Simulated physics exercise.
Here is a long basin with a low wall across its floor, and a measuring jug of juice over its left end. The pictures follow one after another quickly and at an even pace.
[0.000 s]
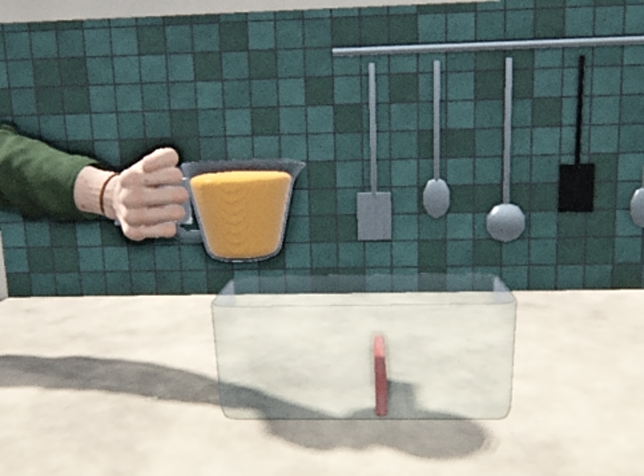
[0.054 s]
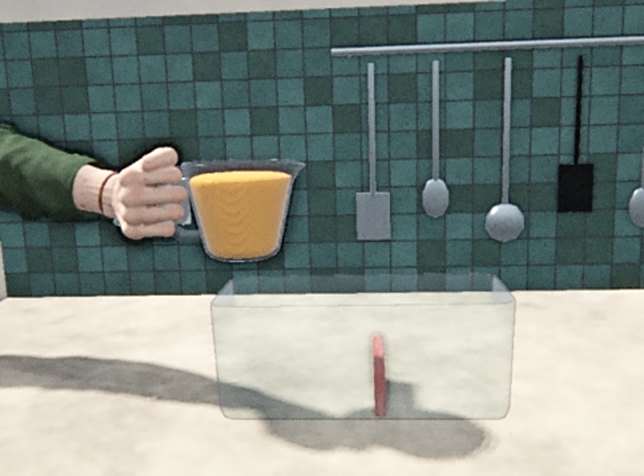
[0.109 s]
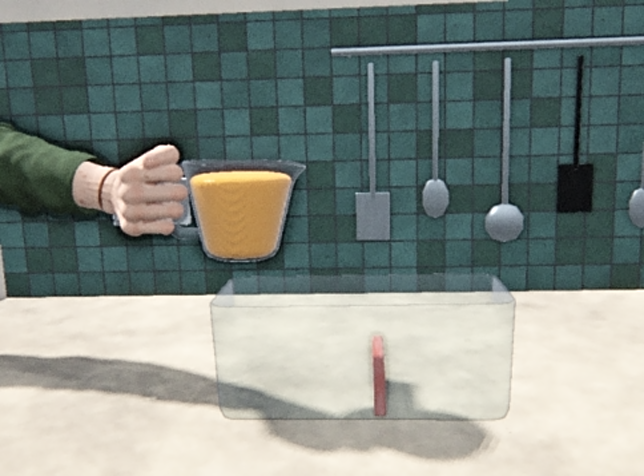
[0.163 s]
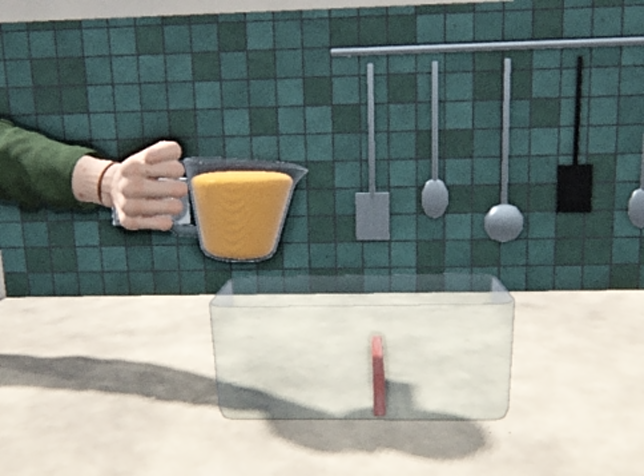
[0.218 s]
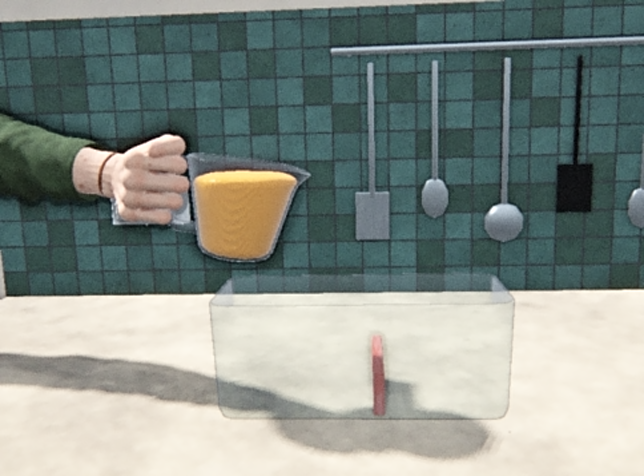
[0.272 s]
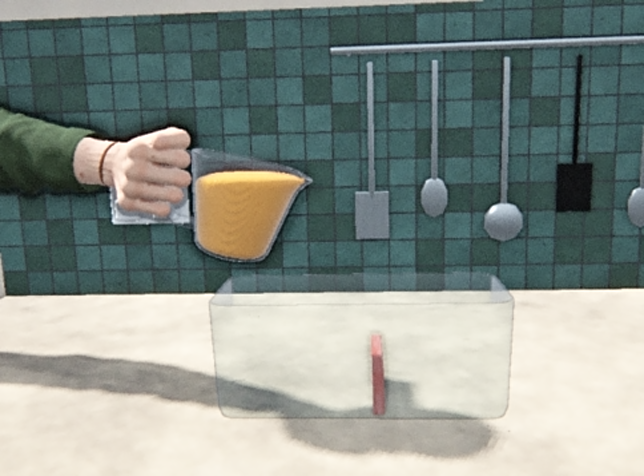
A hand in a green sleeve slowly tilts a jug of orange juice slightly rightward.
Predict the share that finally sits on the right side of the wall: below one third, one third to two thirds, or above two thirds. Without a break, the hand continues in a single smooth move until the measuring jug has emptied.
Short of a third.
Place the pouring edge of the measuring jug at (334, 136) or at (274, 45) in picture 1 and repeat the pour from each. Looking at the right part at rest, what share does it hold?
Try one: 80 %; try two: 20 %.
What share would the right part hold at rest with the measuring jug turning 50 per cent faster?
I'd put it at some 10 percent.
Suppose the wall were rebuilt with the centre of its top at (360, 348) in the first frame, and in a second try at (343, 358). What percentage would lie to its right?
Estimated: 50 % first, 85 % second.
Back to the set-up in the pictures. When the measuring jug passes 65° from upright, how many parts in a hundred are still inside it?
My estimate is close to 65 percent remaining.
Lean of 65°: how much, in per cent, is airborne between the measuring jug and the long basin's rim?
I'd put it at roughly 20 percent of it.
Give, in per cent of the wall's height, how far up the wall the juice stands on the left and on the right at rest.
The left comes to 50 % and the right to 10 %.
A moment on, the measuring jug is tipped part way and 66 per cent is still to pour, 12 is left of the wall and 4 right of it.
Next, the measuring jug is tipped on its side and 16 per cent is still to pour, 58 is left of the wall and 18 right of it.
Then the measuring jug is tipped on its side and 1 per cent is still to pour, 80 is left of the wall and 18 right of it.
Later the measuring jug is tipped on its side and 0 per cent is still to pour, 81 is left of the wall and 18 right of it.
Finally, 81 per cent lies left of the wall, 18 right of it and 1 outside.
